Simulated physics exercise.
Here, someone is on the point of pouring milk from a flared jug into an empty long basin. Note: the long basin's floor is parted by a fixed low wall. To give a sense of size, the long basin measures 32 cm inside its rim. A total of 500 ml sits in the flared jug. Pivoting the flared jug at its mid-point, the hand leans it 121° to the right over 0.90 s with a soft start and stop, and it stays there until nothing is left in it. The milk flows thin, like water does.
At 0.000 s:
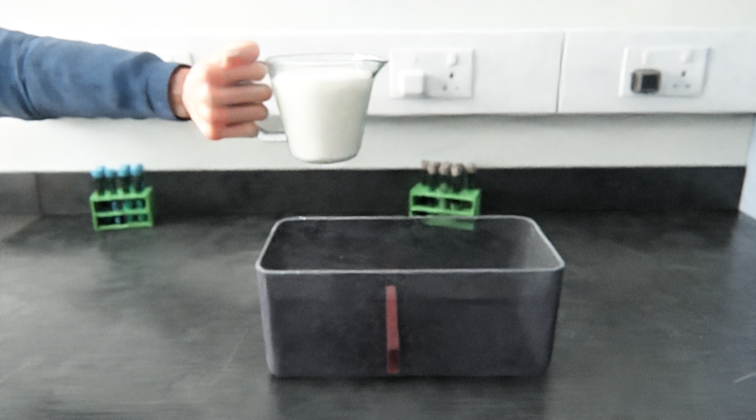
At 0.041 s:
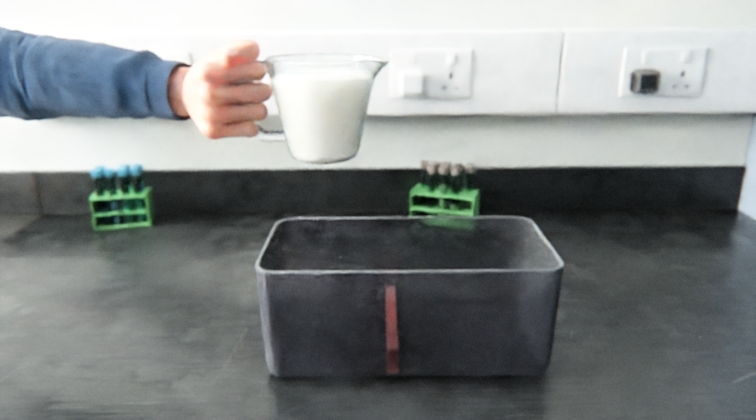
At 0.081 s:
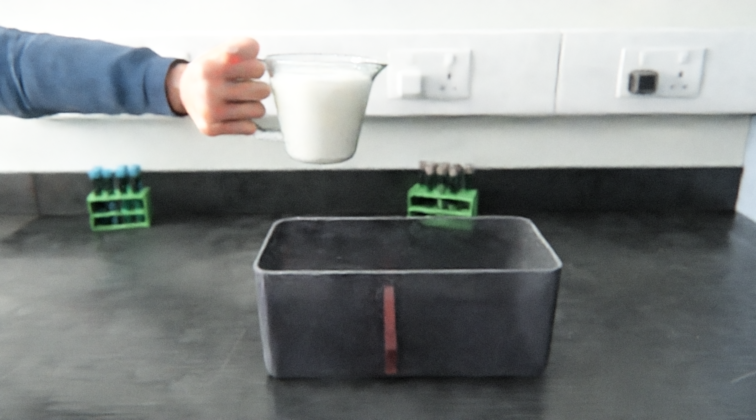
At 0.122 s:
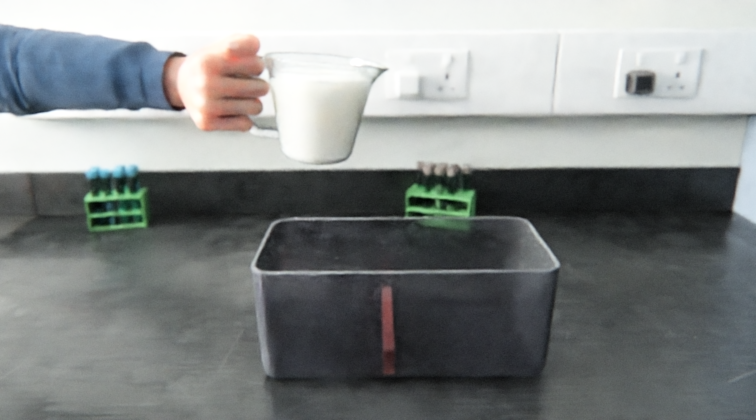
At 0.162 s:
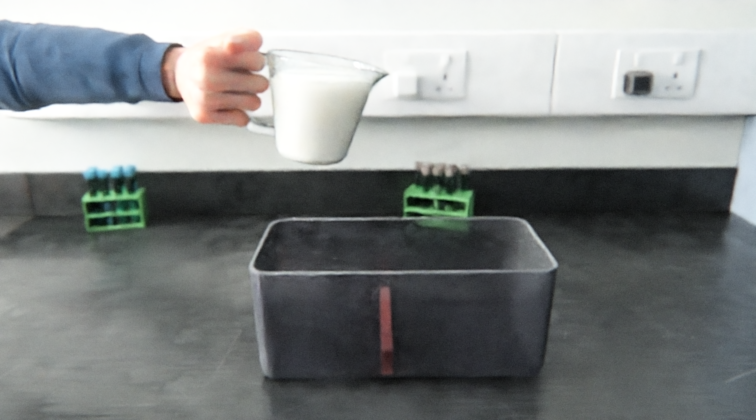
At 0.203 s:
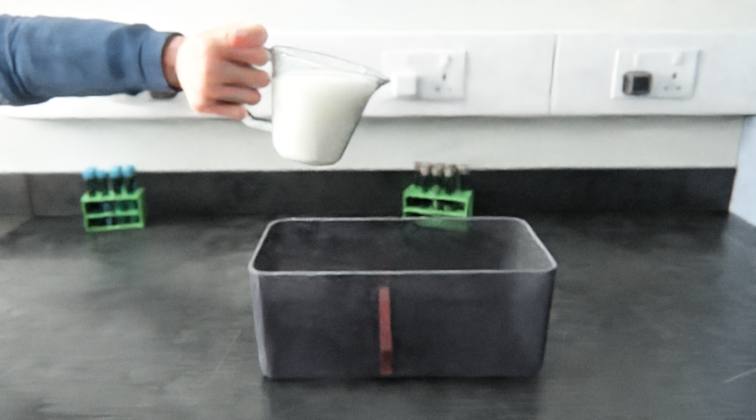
We see a hand in a blue sleeve holding a clear jug of white liquid above an empty dark rectangular basin on a black countertop, then gradually tilting the jug slightly to the right.
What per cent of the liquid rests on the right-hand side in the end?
89 percent.
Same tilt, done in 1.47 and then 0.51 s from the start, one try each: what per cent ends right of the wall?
The first try gives around 90 percent, the second around 85 percent.
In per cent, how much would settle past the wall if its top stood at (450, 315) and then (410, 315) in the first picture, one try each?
First try about 35 %, second try about 80 %.
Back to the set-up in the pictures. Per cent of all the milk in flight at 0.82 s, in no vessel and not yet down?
About 8 per cent.
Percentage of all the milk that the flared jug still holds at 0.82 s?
Share remaining: Approx. 2 %.
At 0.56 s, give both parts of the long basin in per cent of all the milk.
I'd say some 0 in a hundred on the left and 14 on the right.
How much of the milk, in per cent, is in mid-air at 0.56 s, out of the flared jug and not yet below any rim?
Some 32 per cent, I reckon.
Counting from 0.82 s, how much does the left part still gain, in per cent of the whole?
Difference: Approx. 4 %.
By 0.56 s the tilt is 84° and 53 per cent is still to pour, 0 is left of the wall and 15 right of it.
By 0.82 s the tilt is 119° and 2 per cent is still to pour, 5 is left of the wall and 85 right of it.
By 1.10 s the tilt is 121° and 0 per cent is still to pour, 9 is left of the wall and 90 right of it.
By 1.40 s the tilt is 121° and 0 per cent is still to pour, 9 is left of the wall and 89 right of it.
At rest 9 per cent lies left of the wall, 89 right of it and 2 outside.
